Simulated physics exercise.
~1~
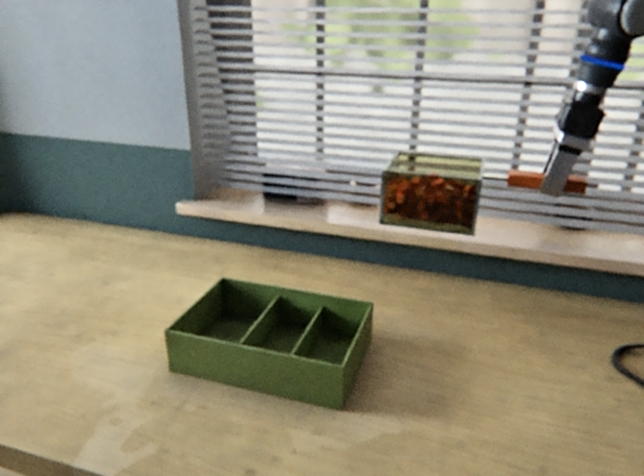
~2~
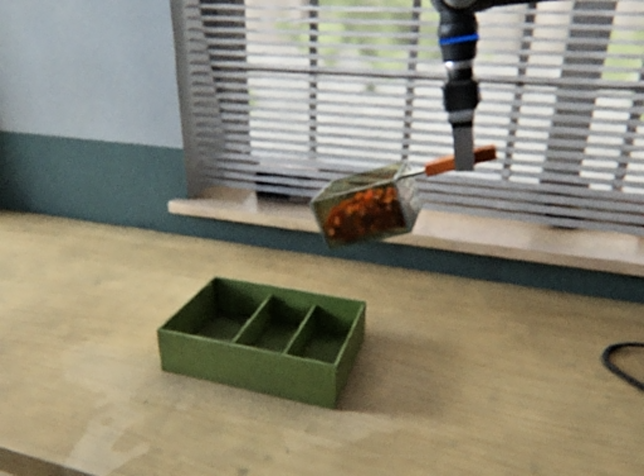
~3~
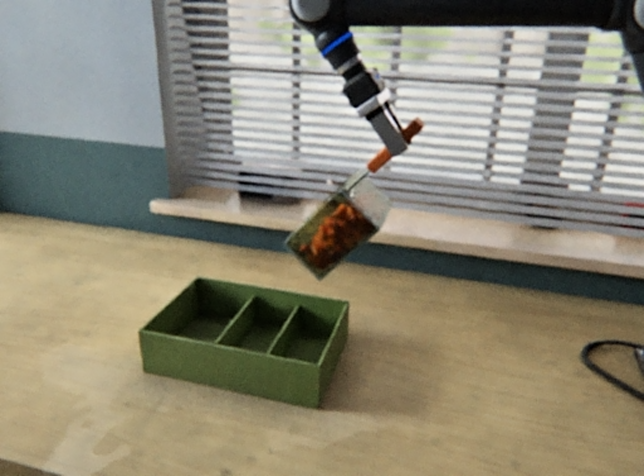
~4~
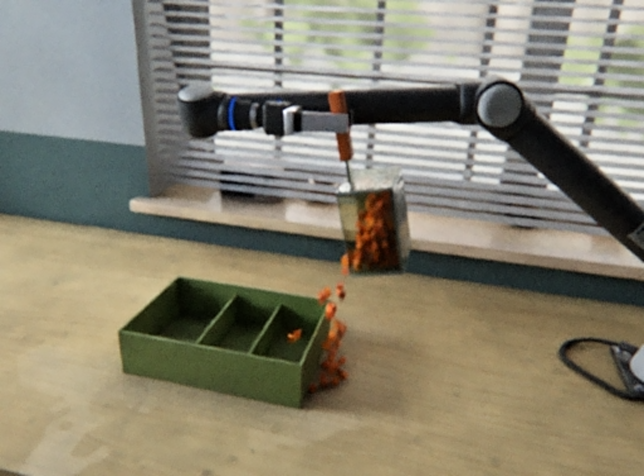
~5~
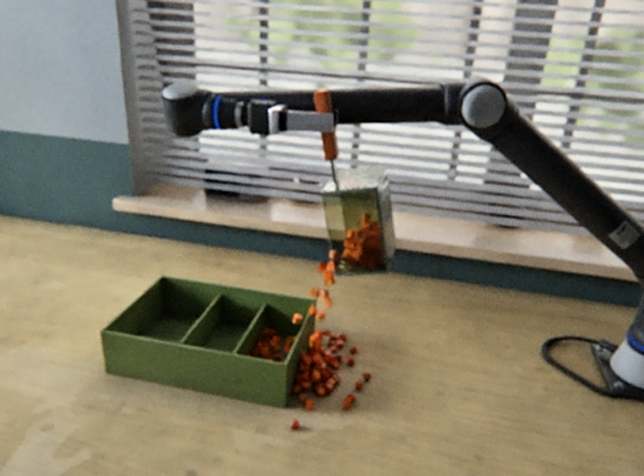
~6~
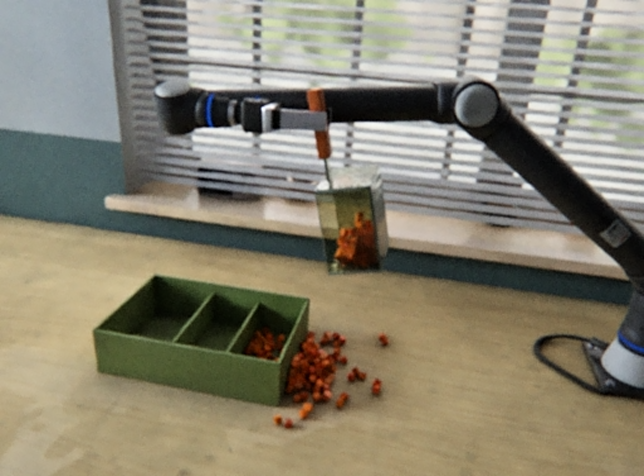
On a wooden table, a robot arm tips orange cubes partly into a green divided box.
